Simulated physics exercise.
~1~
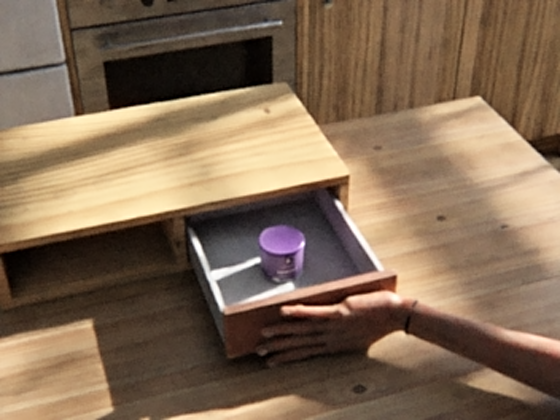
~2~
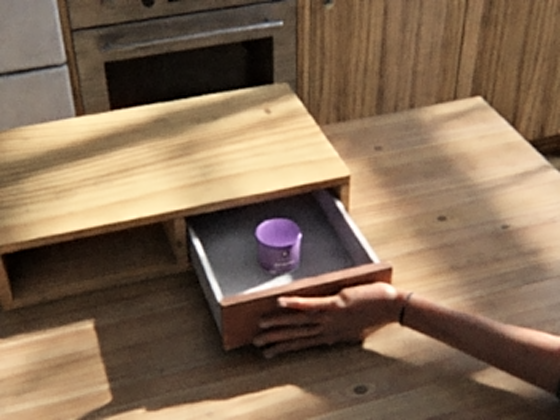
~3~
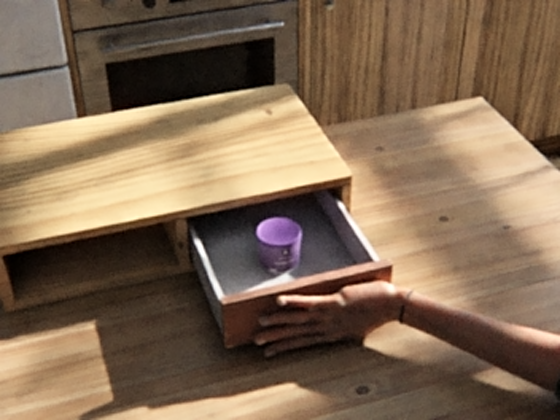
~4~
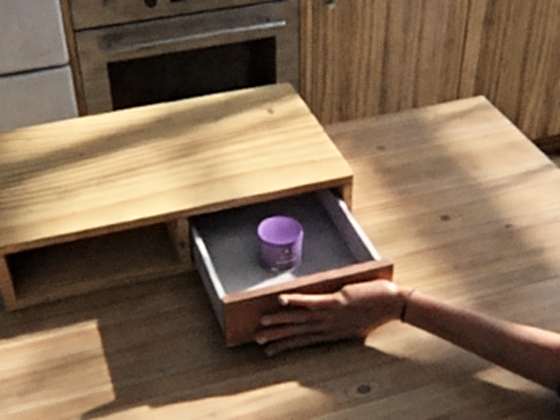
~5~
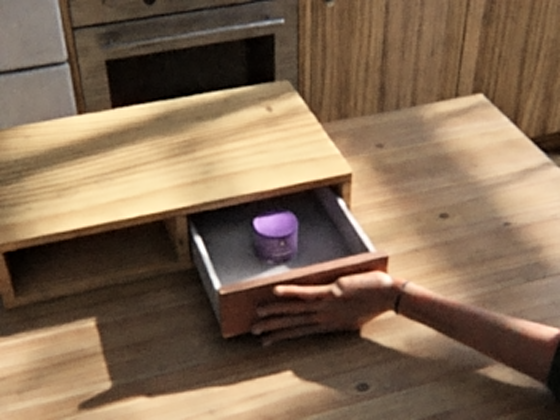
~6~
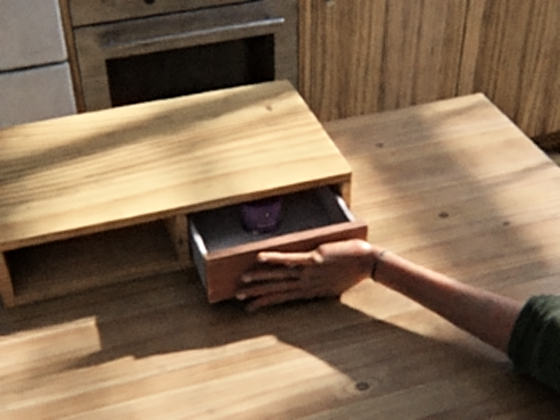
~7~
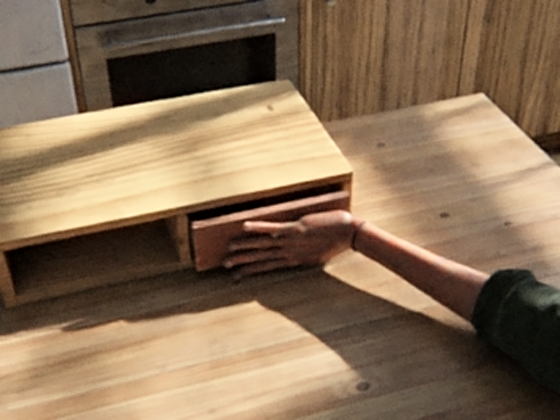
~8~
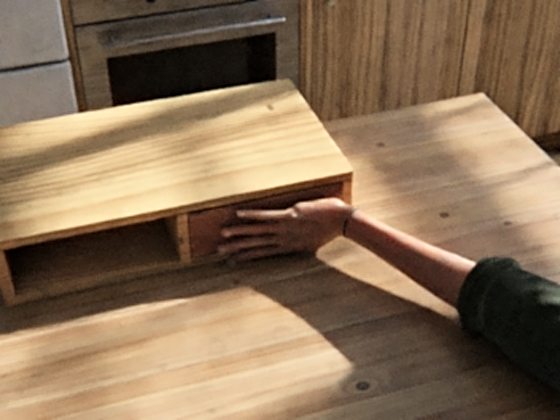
On a sunlit wooden table in a kitchen, seen from above by a slightly swaying camera, sits a low pale wooden chest with an open cubby on the left and a pulled-out drawer on the right. A small purple tin stands inside the drawer, and an oven and wood-grained cabinets are behind. A hand reaching from the right rests against the reddish-brown drawer front, barely moving it at first. The hand then pushes the drawer steadily inward, carrying the tin back under the chest top until it is hidden. The drawer ends fully shut, the hand still against its front.
